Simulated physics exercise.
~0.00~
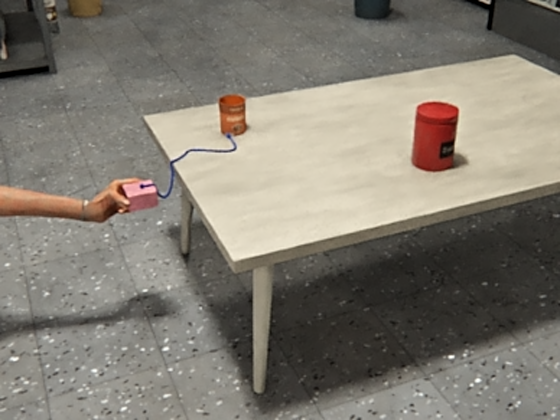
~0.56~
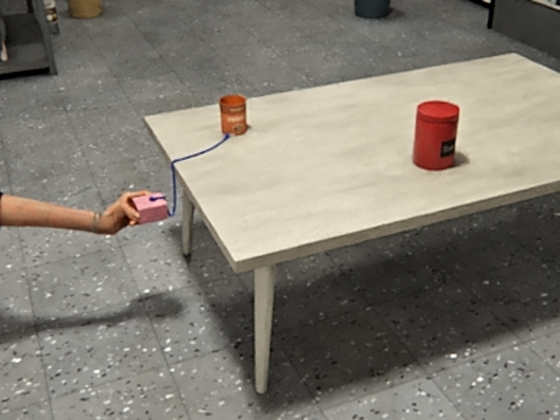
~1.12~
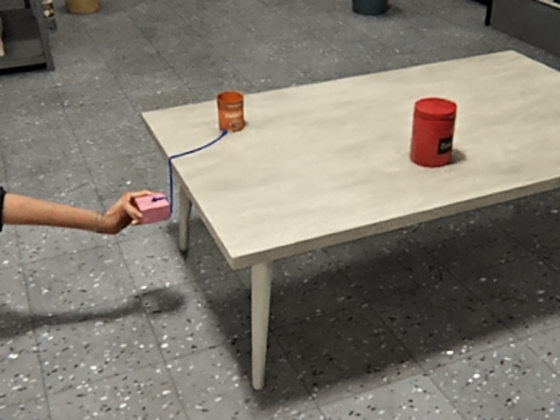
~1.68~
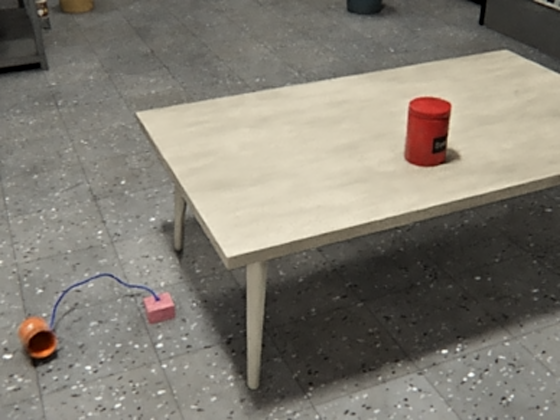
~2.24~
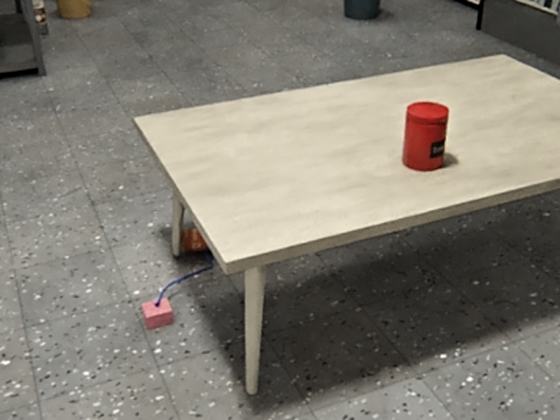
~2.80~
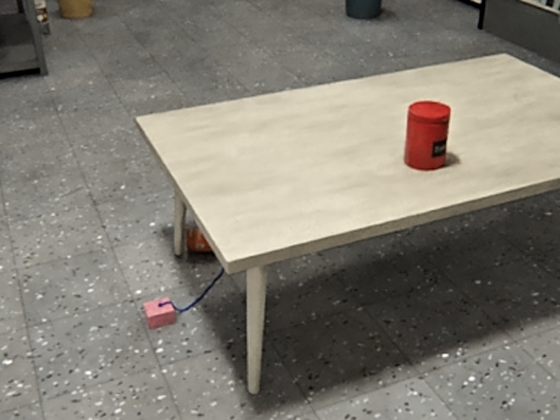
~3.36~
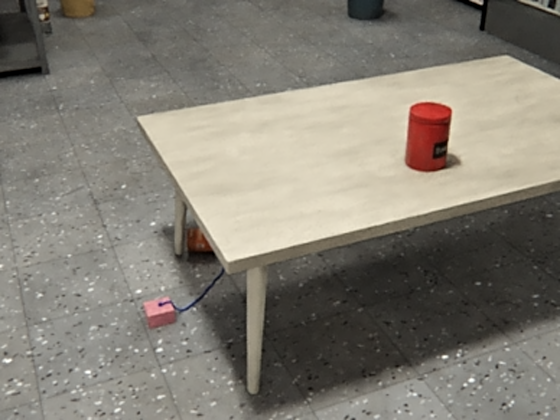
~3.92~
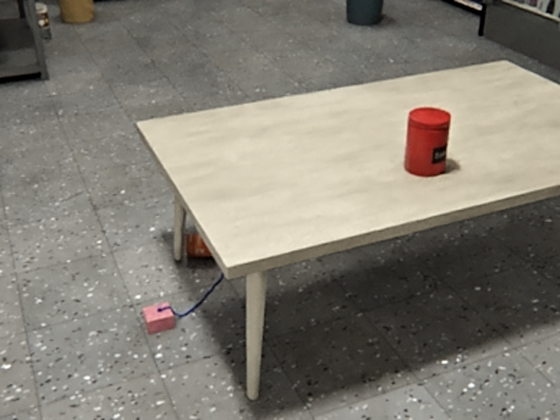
Pink block tied to an orange cup dropping from a hand to the floor, the cup following and rolling beneath the table.
